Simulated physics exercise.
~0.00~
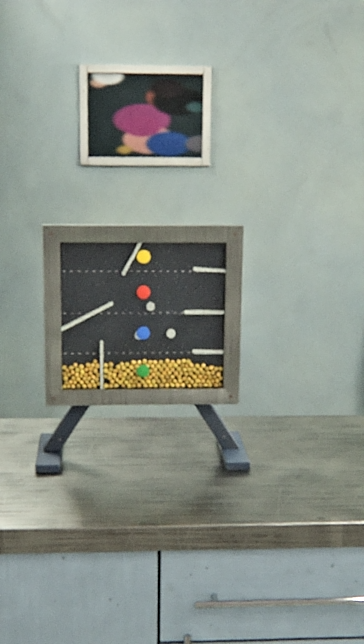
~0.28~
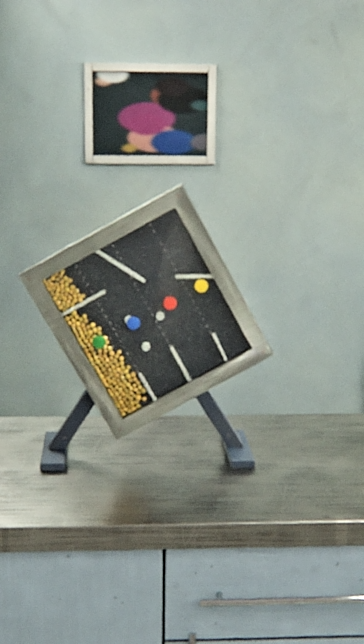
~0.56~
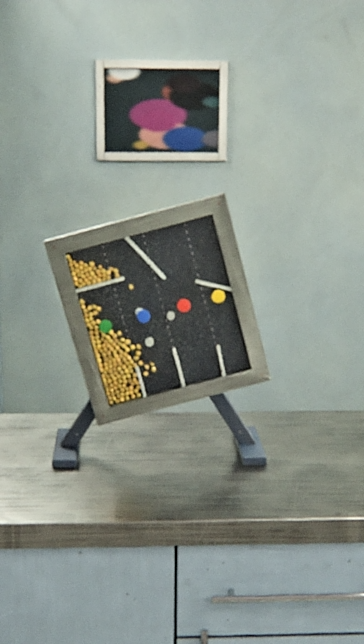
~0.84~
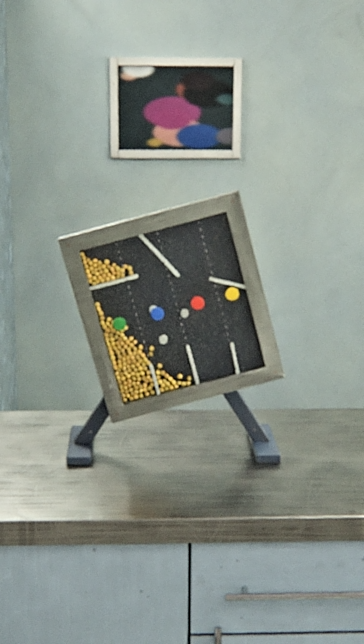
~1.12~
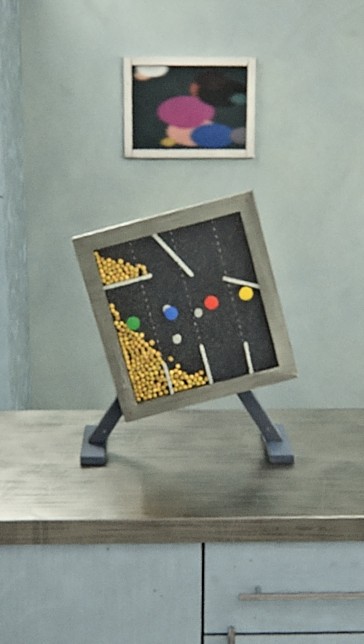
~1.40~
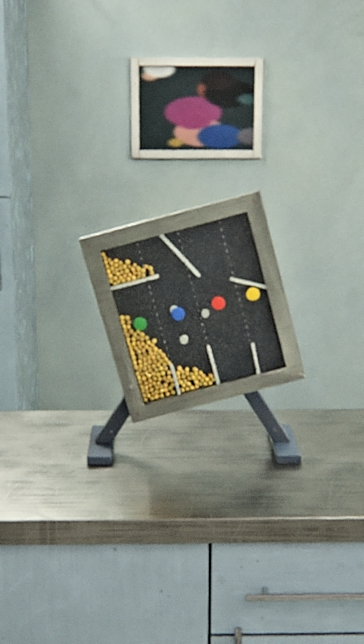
In a pale blue-green room, a square, grey-framed case stands on a dark stand atop a grey counter, seen from the front, with a colourful blotchy picture on the wall behind. Yellow beads line the bottom of its black interior, among pale bars and red, yellow, blue and green dots. The case turns clockwise by well over half a quarter turn, and the beads shift to the left side. As it stops, they tumble into the lower left corner, some spilling past a bar, while the view drifts left. Finally the case stays tilted, a small heap resting on the upper left bar and a larger sloping pile below.
